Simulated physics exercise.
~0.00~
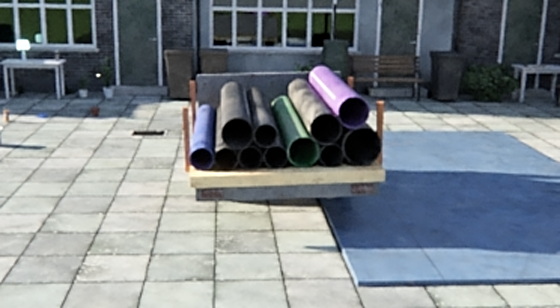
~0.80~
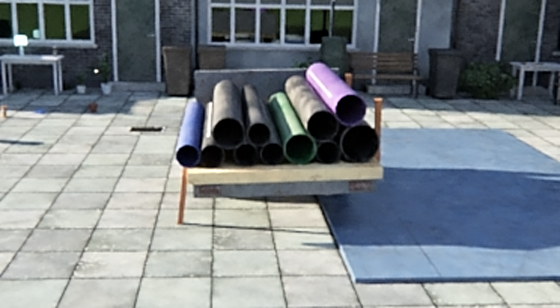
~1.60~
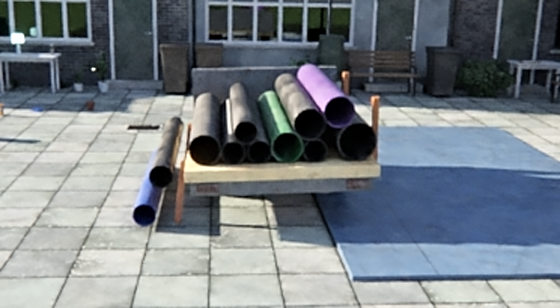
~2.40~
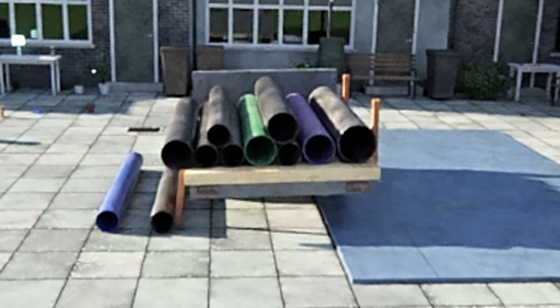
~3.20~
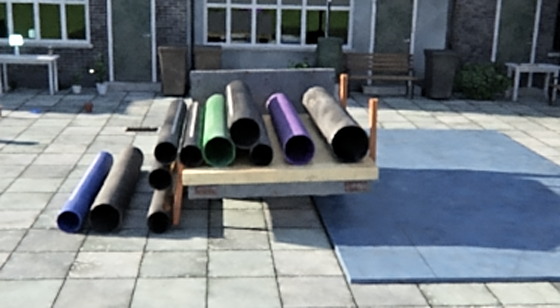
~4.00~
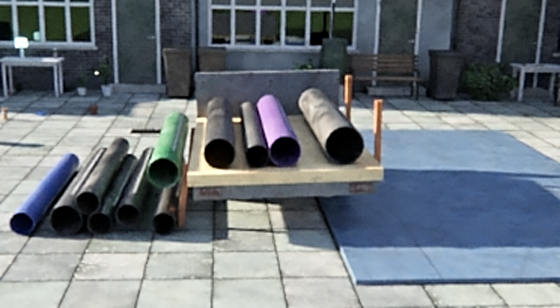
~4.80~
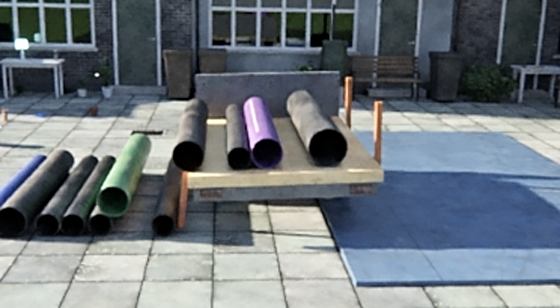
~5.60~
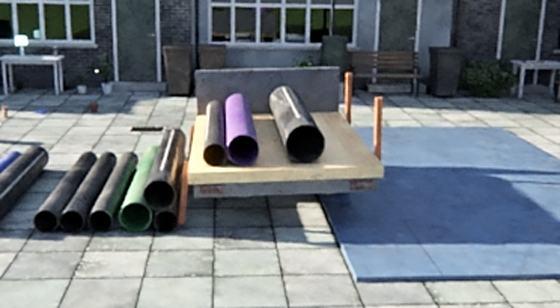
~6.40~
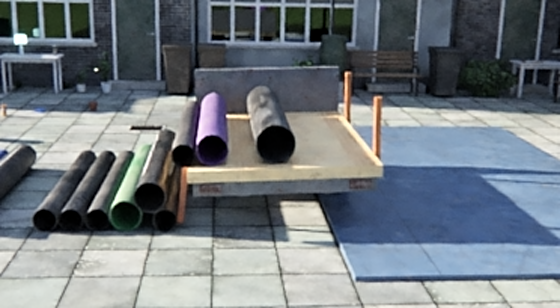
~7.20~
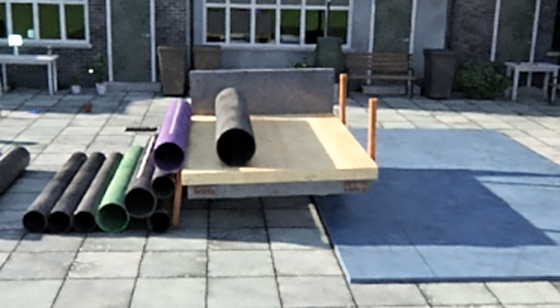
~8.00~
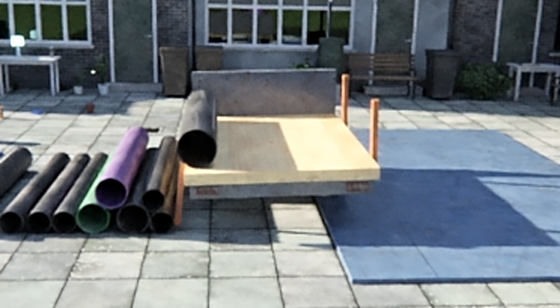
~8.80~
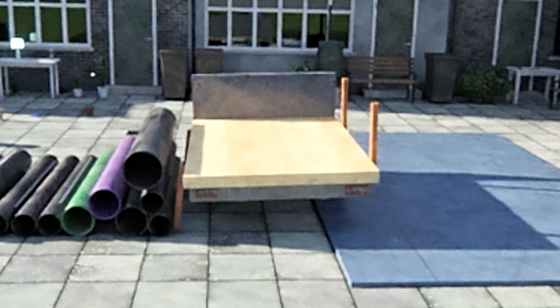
Flatbed trailer on a paved yard shedding its stacked plastic pipes leftward until all lie heaped on the ground and the deck is bare.
